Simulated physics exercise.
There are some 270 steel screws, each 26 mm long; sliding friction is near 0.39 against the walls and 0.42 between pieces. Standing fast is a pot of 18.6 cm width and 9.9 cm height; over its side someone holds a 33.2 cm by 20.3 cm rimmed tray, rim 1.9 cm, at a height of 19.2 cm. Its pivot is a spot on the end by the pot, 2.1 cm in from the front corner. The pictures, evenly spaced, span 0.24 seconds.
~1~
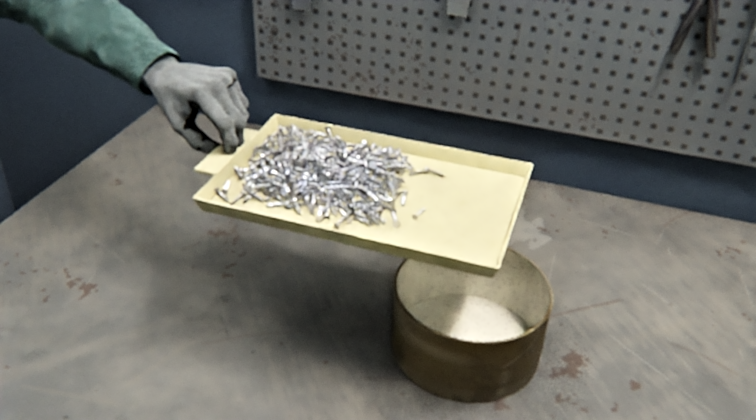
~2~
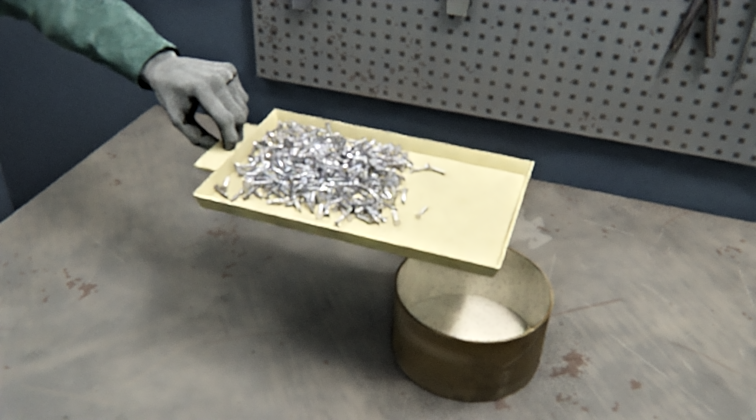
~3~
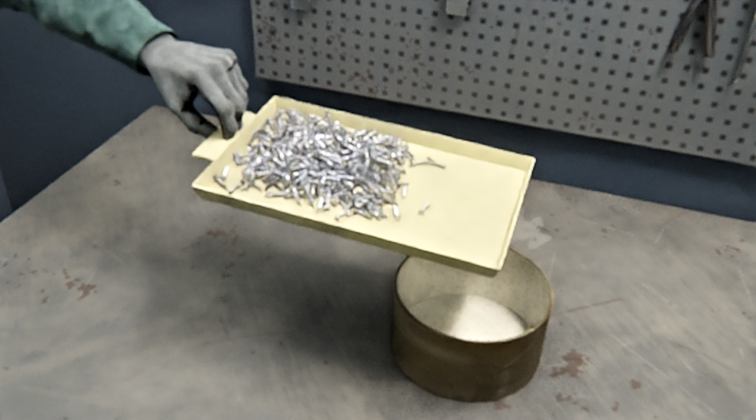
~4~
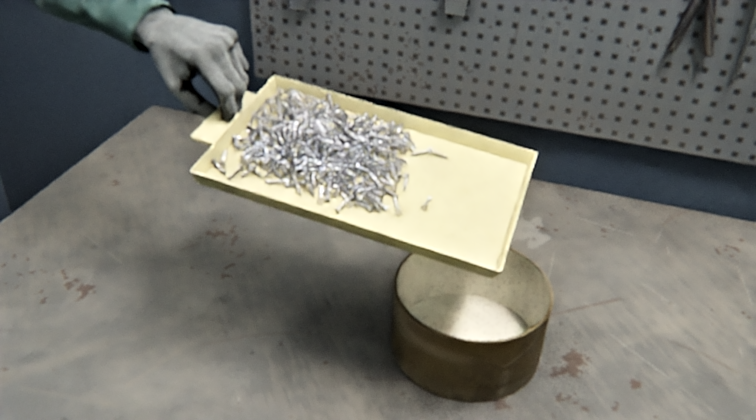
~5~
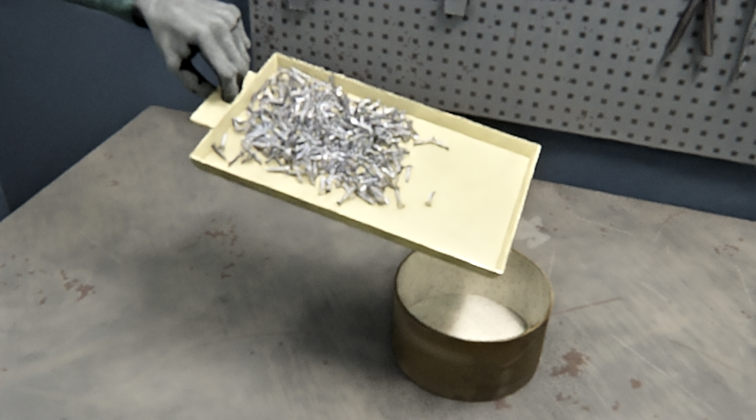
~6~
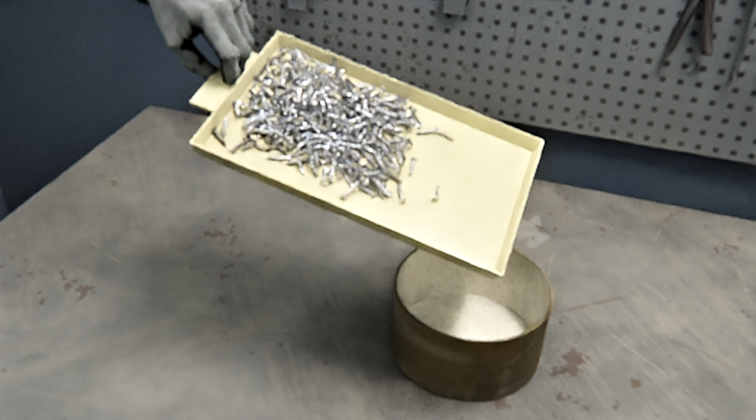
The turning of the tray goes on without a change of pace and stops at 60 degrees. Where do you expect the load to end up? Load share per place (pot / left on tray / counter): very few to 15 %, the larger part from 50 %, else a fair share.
Pot: Very few; left on the tray: Very few; counter: The larger part.
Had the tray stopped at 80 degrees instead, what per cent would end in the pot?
Pot share: About 0 per cent.
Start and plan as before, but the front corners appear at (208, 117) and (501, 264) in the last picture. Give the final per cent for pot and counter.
Pot 5 % / counter 85 %.
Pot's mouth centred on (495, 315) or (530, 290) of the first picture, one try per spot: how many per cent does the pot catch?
Estimates: 20 in a hundred and 5 in a hundred.
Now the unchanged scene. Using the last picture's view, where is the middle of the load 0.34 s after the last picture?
Near (411, 146).
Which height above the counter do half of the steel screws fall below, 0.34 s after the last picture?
Roughly 32 centimetres.
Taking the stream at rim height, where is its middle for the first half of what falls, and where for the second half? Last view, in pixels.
First near (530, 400), later near (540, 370).
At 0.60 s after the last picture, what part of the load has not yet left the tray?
It works out to near 25 per cent of the load.
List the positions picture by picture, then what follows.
In the first frame, tray tilt 0 degrees, front corners at (200, 196) and (494, 263); middle of the pieces at (324, 173); pot at (473, 286).
In the second frame, tray tilt 1 degrees, front corners at (200, 193) and (495, 263); middle of the pieces at (324, 170).
In the third frame, tray tilt 4 degrees, front corners at (199, 184) and (496, 264), lowest corner right front; middle of the pieces at (324, 161).
In the fourth frame, tray tilt 9 degrees, front corners at (197, 169) and (496, 266), lowest corner right front; middle of the pieces at (325, 148).
In the fifth frame, tray tilt 14 degrees, front corners at (197, 155) and (498, 267), lowest corner right front; middle of the pieces at (326, 134).
In the sixth frame, tray tilt 19 degrees, front corners at (198, 141) and (498, 269), lowest corner right front; middle of the pieces at (329, 121); pot at (473, 285).
Then, 0.20 s after the last picture, tilt 40 degrees; the tray holds 100 %, the pot 0 %.
Then, 0.34 s after the last picture, tilt 54 degrees; the tray holds 100 %, the pot 0 %.
Then, 0.60 s after the last picture, tilt 60 degrees; the tray holds 25 %, the pot 0 %.
In the end, pot 0 %, tray 10 %, counter 90 %.
